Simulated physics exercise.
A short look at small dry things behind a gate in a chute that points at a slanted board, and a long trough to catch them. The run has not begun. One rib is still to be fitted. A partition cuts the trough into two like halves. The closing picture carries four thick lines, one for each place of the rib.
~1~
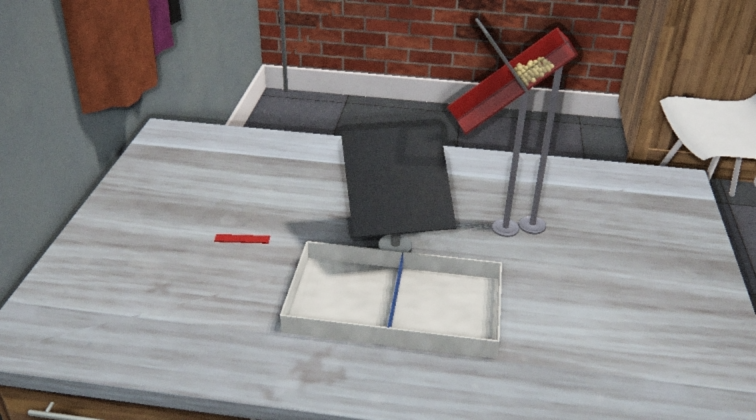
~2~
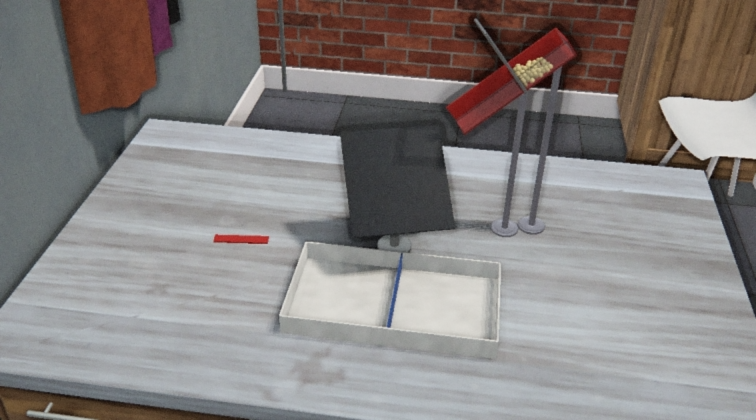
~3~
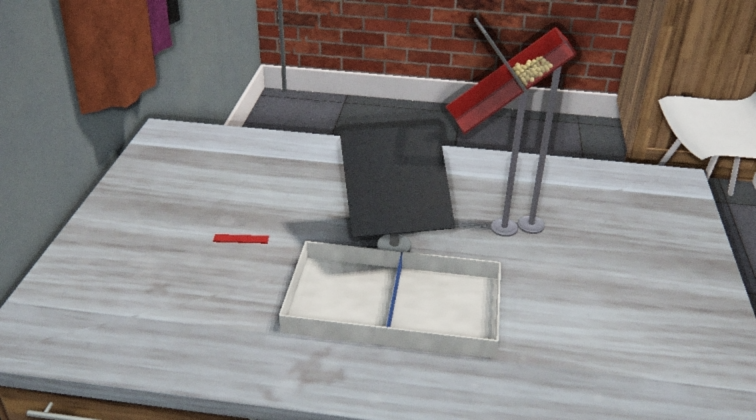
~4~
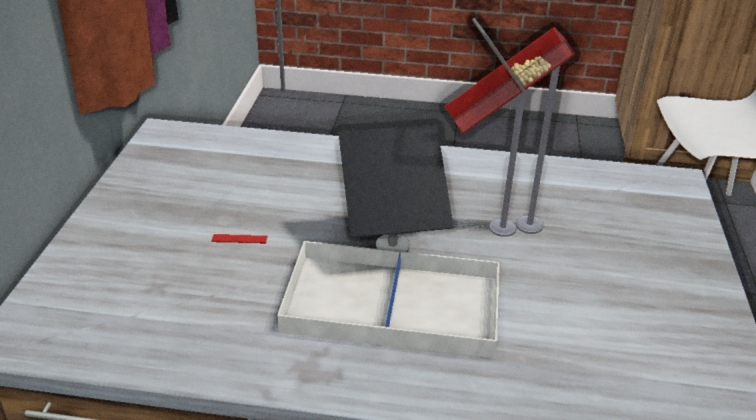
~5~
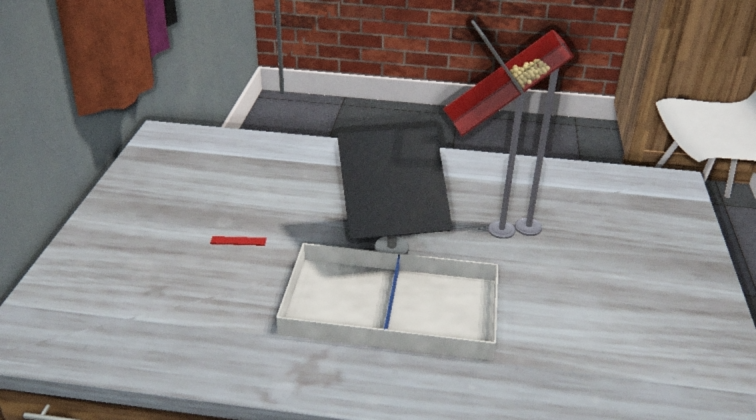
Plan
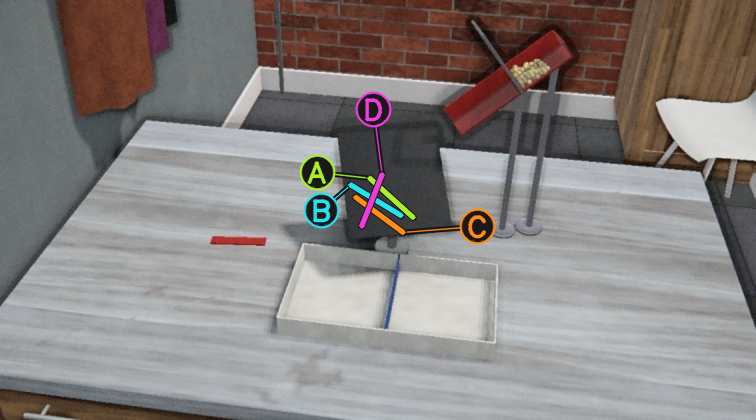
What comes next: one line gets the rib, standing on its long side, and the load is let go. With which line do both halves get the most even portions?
Best: D.
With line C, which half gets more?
Right.
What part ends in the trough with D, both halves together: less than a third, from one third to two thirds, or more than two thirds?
Line D gives more than two thirds.
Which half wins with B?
More lands on the right.
On the marked copy, line A from (369, 178) to (413, 217); line B from (350, 184) to (401, 215); line C from (355, 197) to (403, 232); line D from (382, 174) to (361, 226).
Choosing A, of what is caught, a small part in the left half, nearly all in the right.
Choosing B, of what is caught, a stray few in the left half, nearly all in the right.
Choosing C, of what is caught, a stray few in the left half, nearly all in the right.
Choosing D, of what is caught, about two thirds in the left half, about a third in the right.
